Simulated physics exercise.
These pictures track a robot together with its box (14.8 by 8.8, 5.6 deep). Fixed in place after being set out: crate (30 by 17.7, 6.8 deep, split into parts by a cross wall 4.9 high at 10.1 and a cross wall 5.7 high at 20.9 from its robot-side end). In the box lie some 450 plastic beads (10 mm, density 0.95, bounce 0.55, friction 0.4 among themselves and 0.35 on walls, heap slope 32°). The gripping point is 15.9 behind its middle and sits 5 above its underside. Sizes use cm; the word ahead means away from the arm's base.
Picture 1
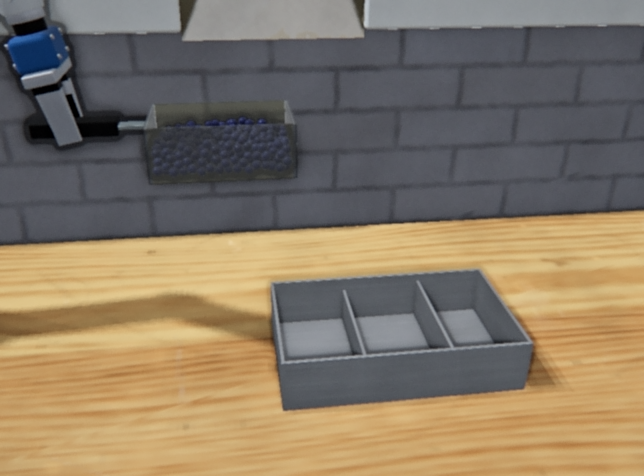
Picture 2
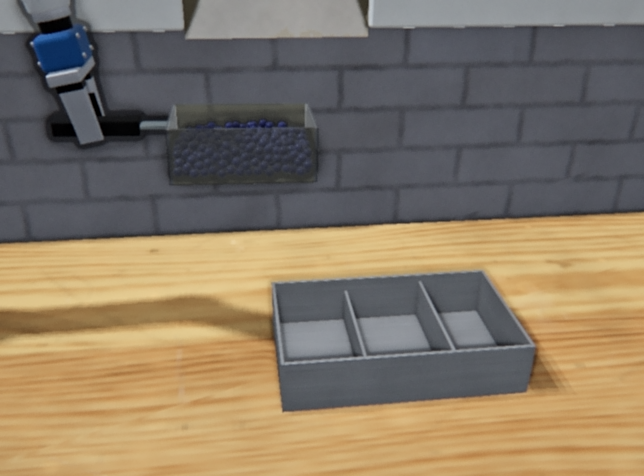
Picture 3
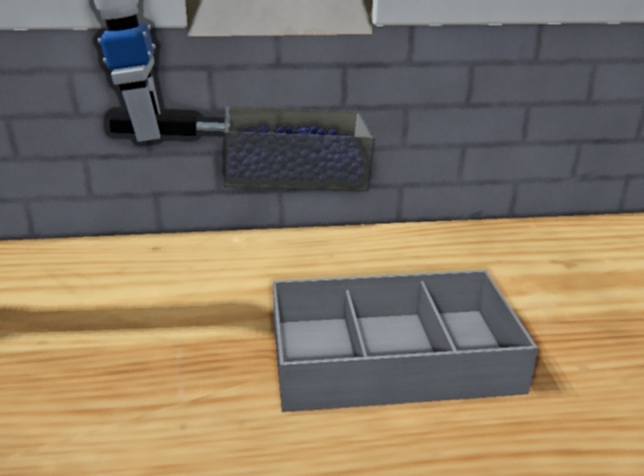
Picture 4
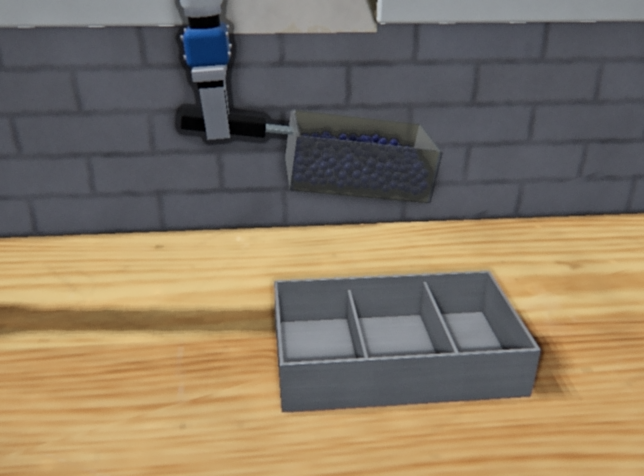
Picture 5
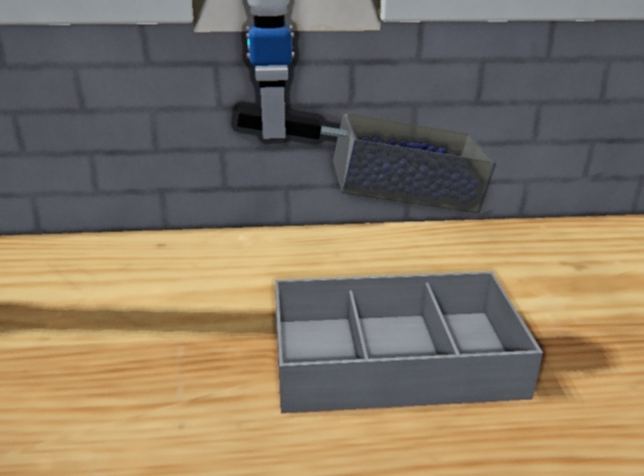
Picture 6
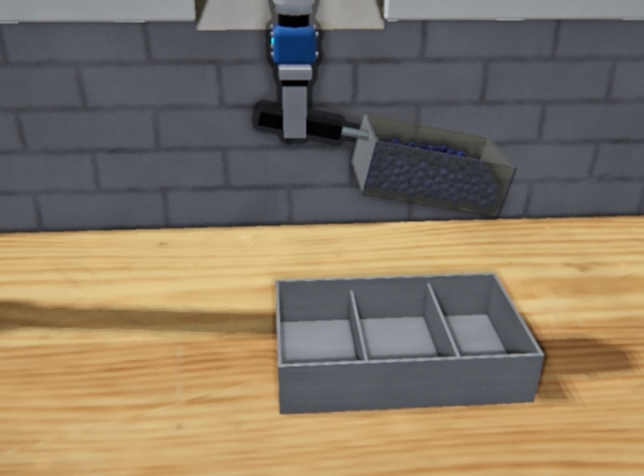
Above a wooden counter by a grey brick wall, a robot arm holds a clear box of small dark-blue beads by its handle, with an empty three-part grey tray below. The arm carries the box rightward, over the tray, gradually tilting its far end down while the beads stay inside.
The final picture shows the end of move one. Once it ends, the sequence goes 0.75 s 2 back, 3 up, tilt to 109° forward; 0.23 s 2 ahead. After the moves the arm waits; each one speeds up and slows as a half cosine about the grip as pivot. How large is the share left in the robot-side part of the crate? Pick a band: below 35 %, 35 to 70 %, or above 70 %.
35 to 70 %.
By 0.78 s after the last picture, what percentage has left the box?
Roughly 45 percent.
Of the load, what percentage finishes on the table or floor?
Estimate: Near 50 %.
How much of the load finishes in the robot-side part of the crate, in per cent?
50 per cent, give or take.
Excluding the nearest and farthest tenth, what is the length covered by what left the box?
Length: Close to 18 cm.
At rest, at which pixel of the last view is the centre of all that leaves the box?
Around pixel (274, 361).
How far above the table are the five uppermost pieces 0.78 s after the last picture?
Close to 24 cm above the tabletop.
Then, 0.39 s after the last picture, tilted 64° forward, highest piece 24 above the table; 453 in the box.
Then, 0.78 s after the last picture, tilted 109° forward, highest piece 24 above the table; 253 in the box, 115 in the robot-side part, 47 on the table or floor, 38 in flight or on a rim.
Then, 1.18 s after the last picture, tilted 109° forward, highest piece 15 above the table; 215 in the robot-side part, 184 on the table or floor, 25 in the box, 29 in flight or on a rim.
Then, 2.23 s after the last picture, tilted 109° forward, highest piece 2 above the table; 237 on the table or floor, 216 in the robot-side part.
Final count, 237 on the table or floor, 216 in the robot-side part. That is 48 % in the robot-side part of the crate.
